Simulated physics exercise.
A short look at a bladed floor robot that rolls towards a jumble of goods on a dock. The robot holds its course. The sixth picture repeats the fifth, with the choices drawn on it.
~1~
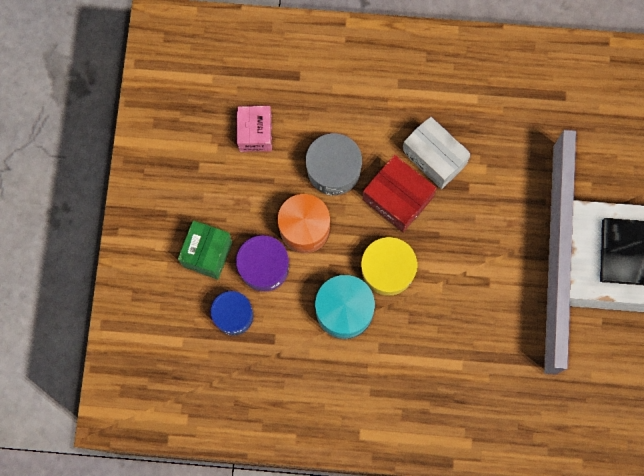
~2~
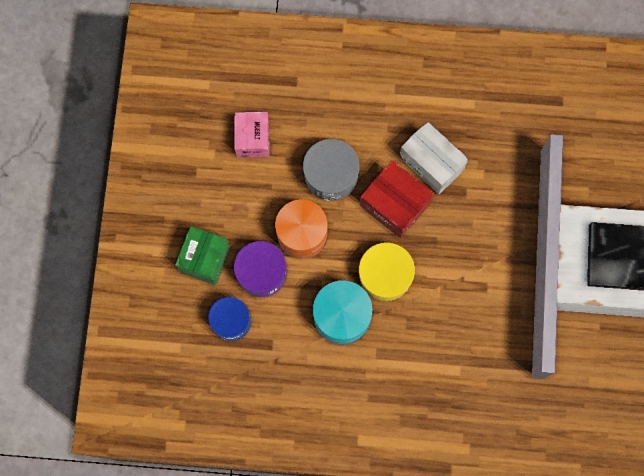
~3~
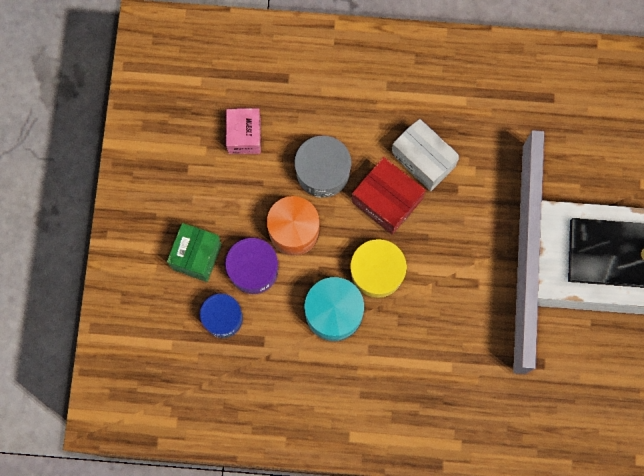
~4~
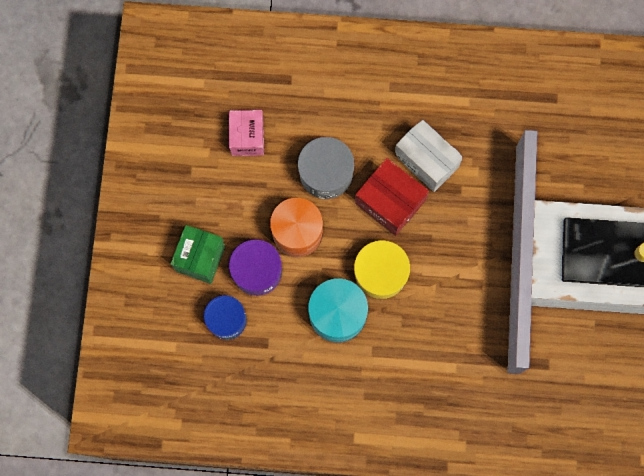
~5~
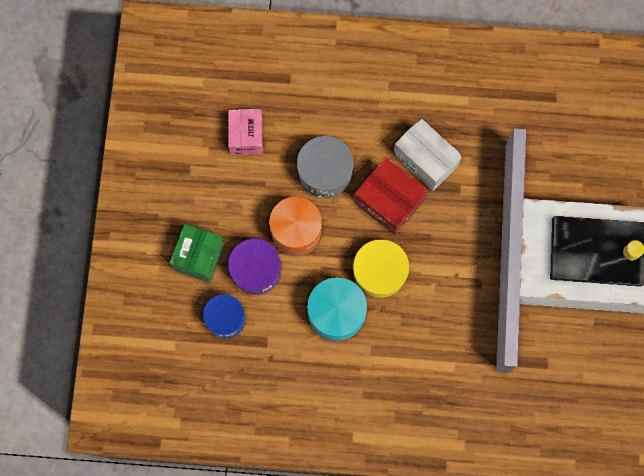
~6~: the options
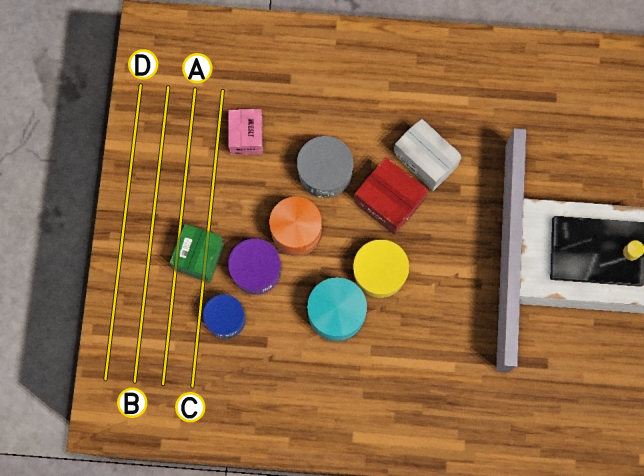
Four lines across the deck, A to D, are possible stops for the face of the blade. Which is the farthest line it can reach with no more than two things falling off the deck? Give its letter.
The farthest such stop is A.
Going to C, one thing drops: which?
The green parcel.
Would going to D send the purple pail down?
Yes.
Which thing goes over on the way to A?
It is the green parcel.
On the copy, A at (180, 232); B at (152, 230); C at (208, 234); D at (124, 228).
On A. First, robot (468, 241); white parcel (357, 146); turquoise canister (330, 312).
Then, robot (347, 232); green parcel (148, 253); pink box (201, 108).
Finally, robot (253, 225); green parcel over the edge; orange canister (98, 210); one fallen.
By contrast, B drops four; C is within the limit but short; D drops six.
